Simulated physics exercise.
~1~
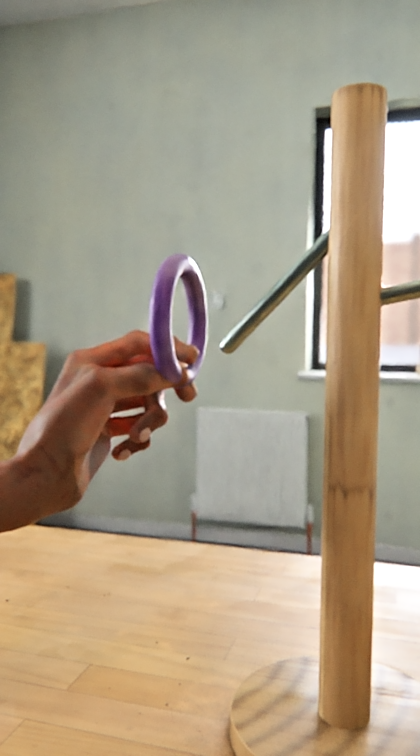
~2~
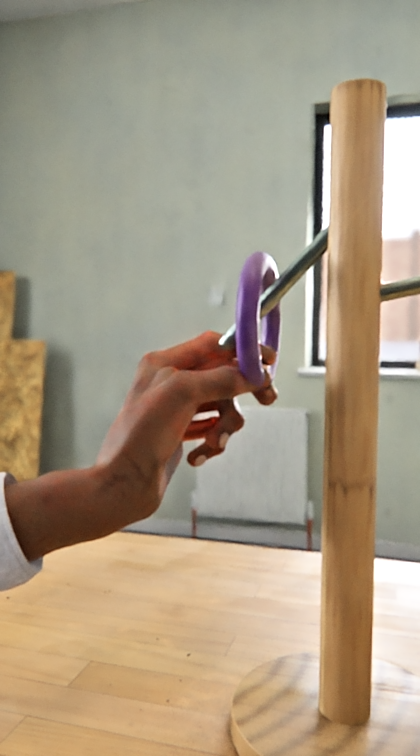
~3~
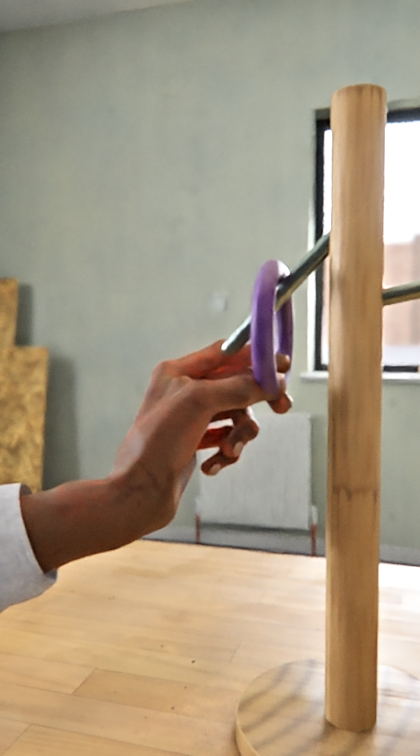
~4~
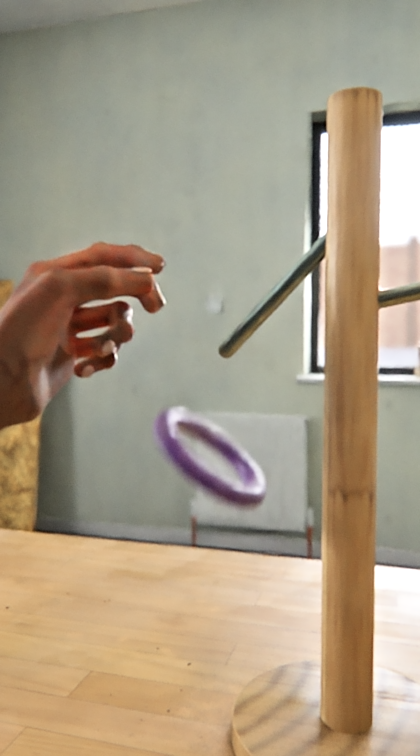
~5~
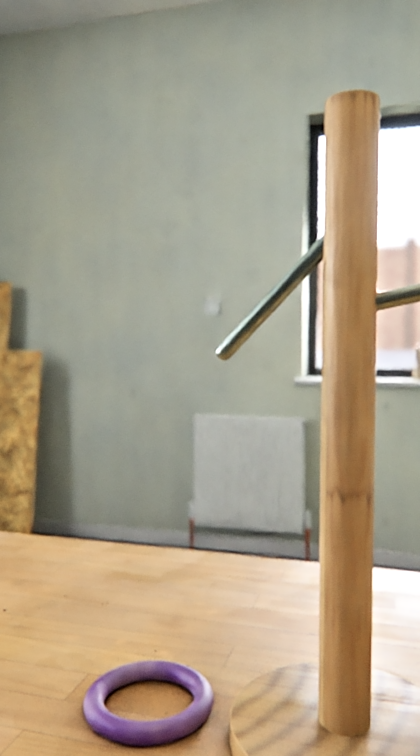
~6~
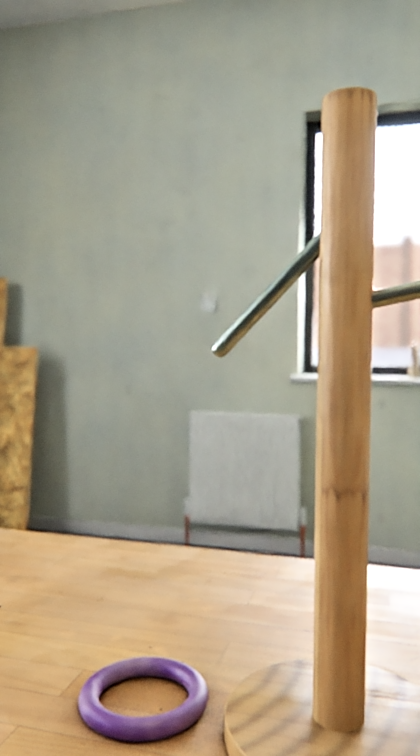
To begin with, a hand holds a purple ring upright near a wooden peg stand on a table, with a metal peg slanting down toward the left. The hand moves right and slips the ring over the lower end of the peg. It nudges the ring slightly farther along, still gripping it. Then the hand lets go and draws back to the left, while the ring, now off the peg, tilts and drops through the air. The ring ends up lying flat on the table beside the stand's round base, and the peg is left empty.
